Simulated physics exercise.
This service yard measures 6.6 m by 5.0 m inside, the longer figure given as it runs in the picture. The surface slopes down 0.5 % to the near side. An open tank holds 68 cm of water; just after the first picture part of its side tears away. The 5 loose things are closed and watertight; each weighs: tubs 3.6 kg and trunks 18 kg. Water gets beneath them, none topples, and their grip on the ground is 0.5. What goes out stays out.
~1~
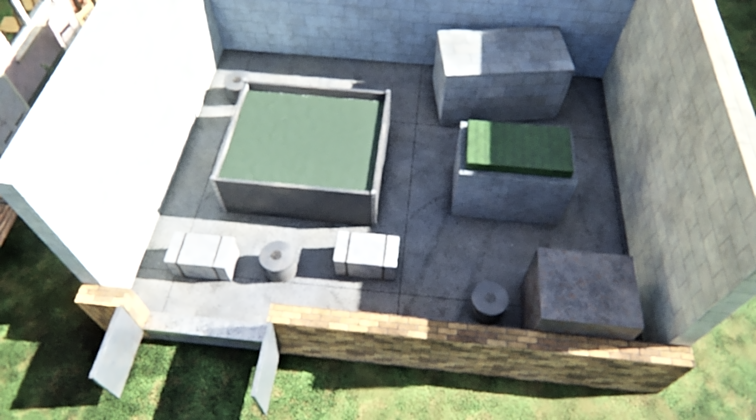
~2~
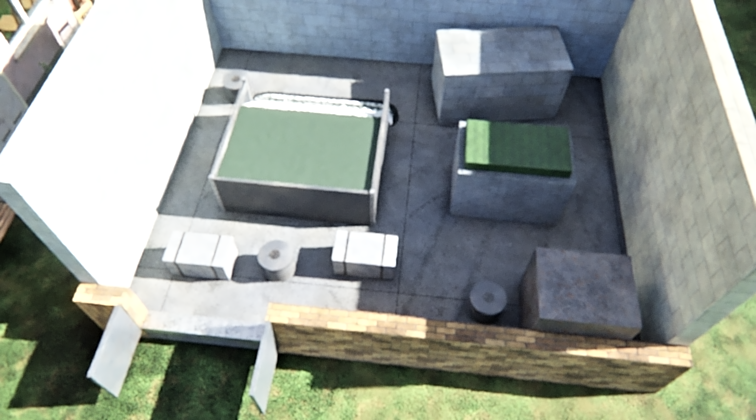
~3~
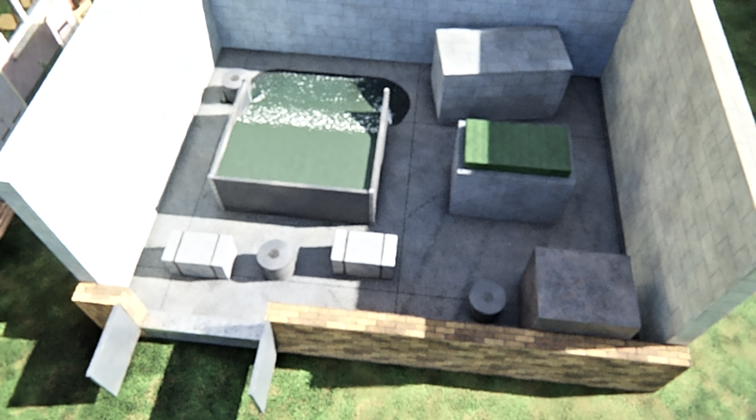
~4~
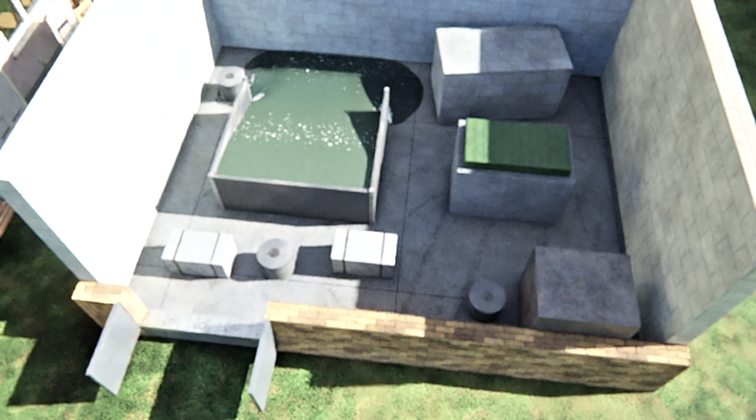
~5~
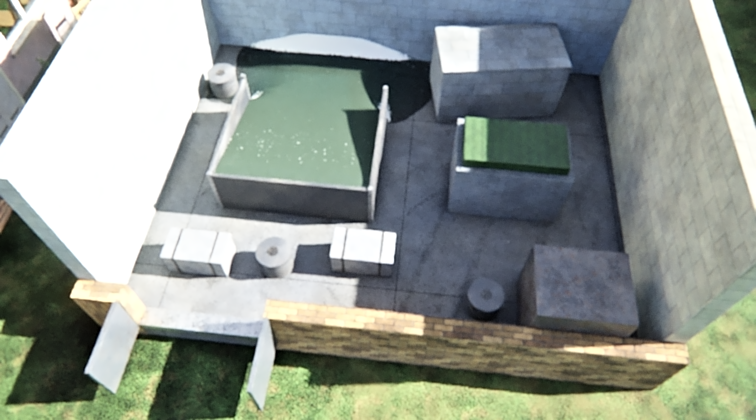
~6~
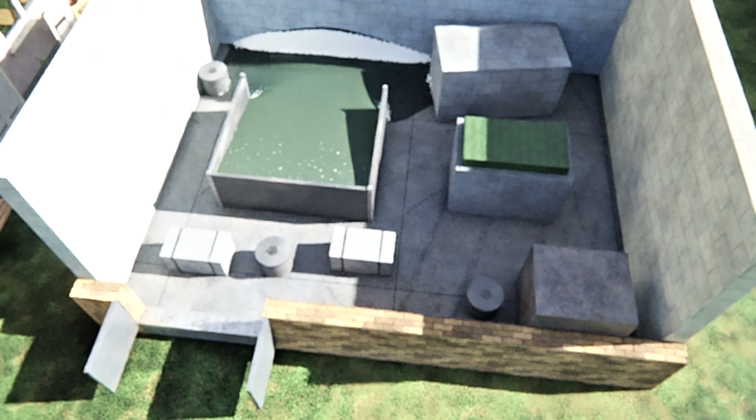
In a walled yard, the back side of a square tank of green water gave way, and water spread along the far wall while a grey tub near the corner slid a little left.
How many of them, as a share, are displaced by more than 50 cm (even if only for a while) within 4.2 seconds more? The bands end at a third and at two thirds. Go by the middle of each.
That comes to one to two thirds.
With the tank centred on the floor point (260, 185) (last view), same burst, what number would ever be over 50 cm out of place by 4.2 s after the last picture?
Then 2.
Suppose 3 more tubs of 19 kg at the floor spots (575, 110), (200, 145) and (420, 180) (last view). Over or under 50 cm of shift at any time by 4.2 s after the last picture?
In turn: Less, over, over.
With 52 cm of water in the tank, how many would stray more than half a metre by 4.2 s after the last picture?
In that case 2 of them.
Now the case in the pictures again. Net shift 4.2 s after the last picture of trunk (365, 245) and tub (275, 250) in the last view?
In that order: 50 cm, 0 cm.
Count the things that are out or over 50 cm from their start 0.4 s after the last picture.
By then 0.
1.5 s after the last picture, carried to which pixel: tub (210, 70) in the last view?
Near (221, 118).
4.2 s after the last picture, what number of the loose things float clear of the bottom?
At that moment 1.
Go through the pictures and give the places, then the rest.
The first picture shows a tub at (237, 80), on the bottom; a tub at (277, 255) rests on the ground; water covers 3.9 m2; 0 of 5 have shifted.
The second picture shows a tub at (236, 79) rests on the ground; a tub at (275, 254), on the bottom; water covers 5.1 m2; 0 of 5 have shifted.
The third picture shows a tub at (235, 78), on the bottom; a tub at (274, 254), on the bottom; water covers 6.5 m2; 0 of 5 have shifted.
The fourth picture shows a tub at (230, 76) rests on the ground, 9 cm from its start; a tub at (274, 253) rests on the ground; water covers 8.2 m2; 1 of 5 have shifted.
The fifth picture shows a tub at (221, 73) rests on the ground, 23 cm from its start; a tub at (273, 251) rests on the ground; 8.8 m2 under water; 1 of 5 have shifted.
The sixth picture shows a tub at (212, 71), on the bottom, 37 cm from its start; a tub at (273, 250), on the bottom; 9.2 m2 under water; 1 of 5 have shifted.
Then, 0.4 s after the last picture 0 of 5 are over 50 cm from their spots; 0 afloat.
Then, 1.5 s after the last picture 1 of 5 are over 50 cm from their spots; 1 afloat.
Then, 2.8 s after the last picture 2 of 5 are over 50 cm from their spots; 1 afloat.
Then, 4.2 s after the last picture 2 of 5 are over 50 cm from their spots, and 3 have been at some point; 1 afloat.
